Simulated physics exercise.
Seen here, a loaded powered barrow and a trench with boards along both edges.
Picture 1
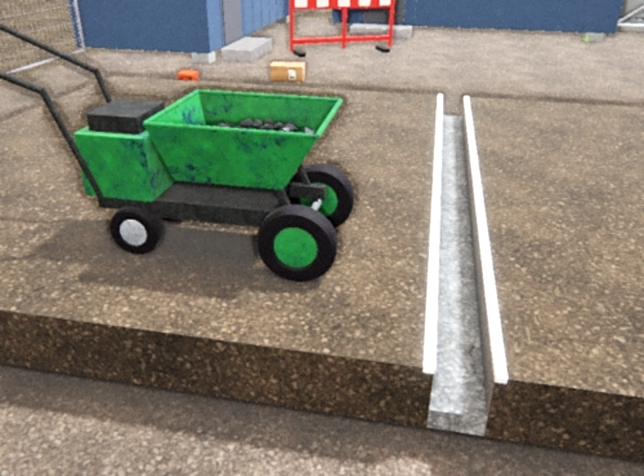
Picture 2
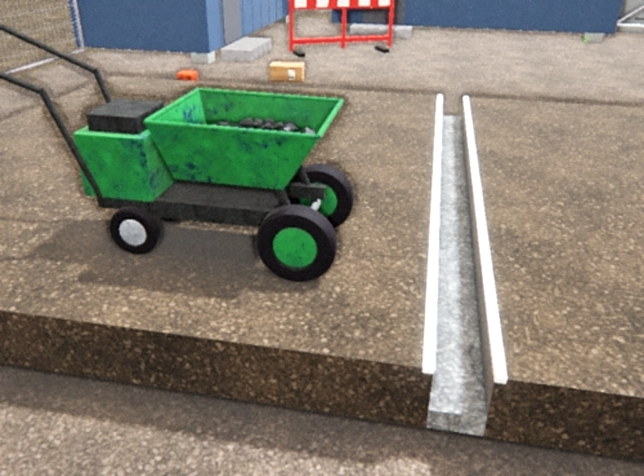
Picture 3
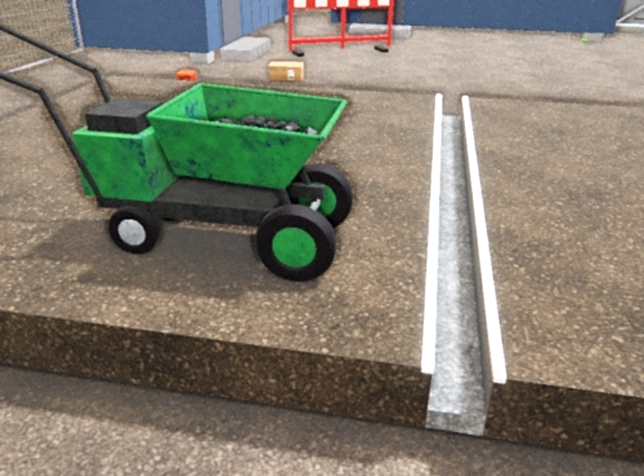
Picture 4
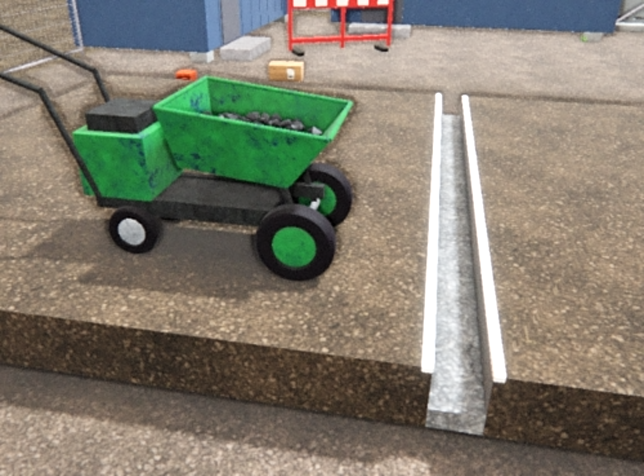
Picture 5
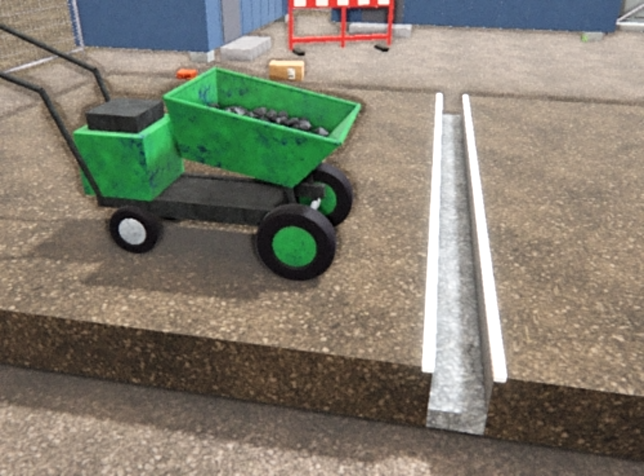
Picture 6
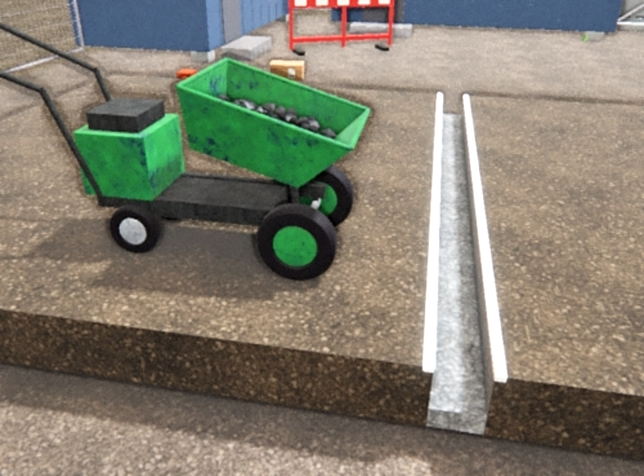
The green skip of a small powered barrow, loaded with dark lumps, sits level at first, then tilts steadily forward to the right, its back end rising. The barrow's black chassis and wheels stay still on brown, gritty ground, left of a narrow trench edged with white boards. Behind are blue walls and a red-and-white barrier, all seen from a fixed, slightly raised side view in daylight.
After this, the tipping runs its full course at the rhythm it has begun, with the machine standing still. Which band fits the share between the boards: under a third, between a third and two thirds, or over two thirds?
It catches over two thirds.
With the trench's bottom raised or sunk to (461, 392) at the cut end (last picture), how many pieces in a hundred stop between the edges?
Near 70 %.
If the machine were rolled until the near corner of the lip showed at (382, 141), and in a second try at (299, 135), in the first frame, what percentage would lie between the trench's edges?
Roughly 40 per cent, and 70 per cent.
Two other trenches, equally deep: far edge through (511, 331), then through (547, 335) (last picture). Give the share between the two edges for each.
About 90 and 90 per cent.
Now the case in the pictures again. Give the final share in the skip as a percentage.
Roughly 0 in a hundred.
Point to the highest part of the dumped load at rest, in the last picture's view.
Close to (429, 247).
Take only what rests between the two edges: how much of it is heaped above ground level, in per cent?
Roughly 5 in a hundred.
Just after the last frame, skip tipped steeply; every one in the skip.
A moment on, skip tipped steeply; almost all in the skip; just a few short of the trench; just a few in or heaped over the trench; just a few falling.
Further on, skip tipped right over; roughly a quarter in the skip; about a tenth short of the trench; roughly two thirds in or heaped over the trench.
When it is over, skip tipped right over; just a few in the skip; about a tenth short of the trench; the larger part in or heaped over the trench; not one beyond it.
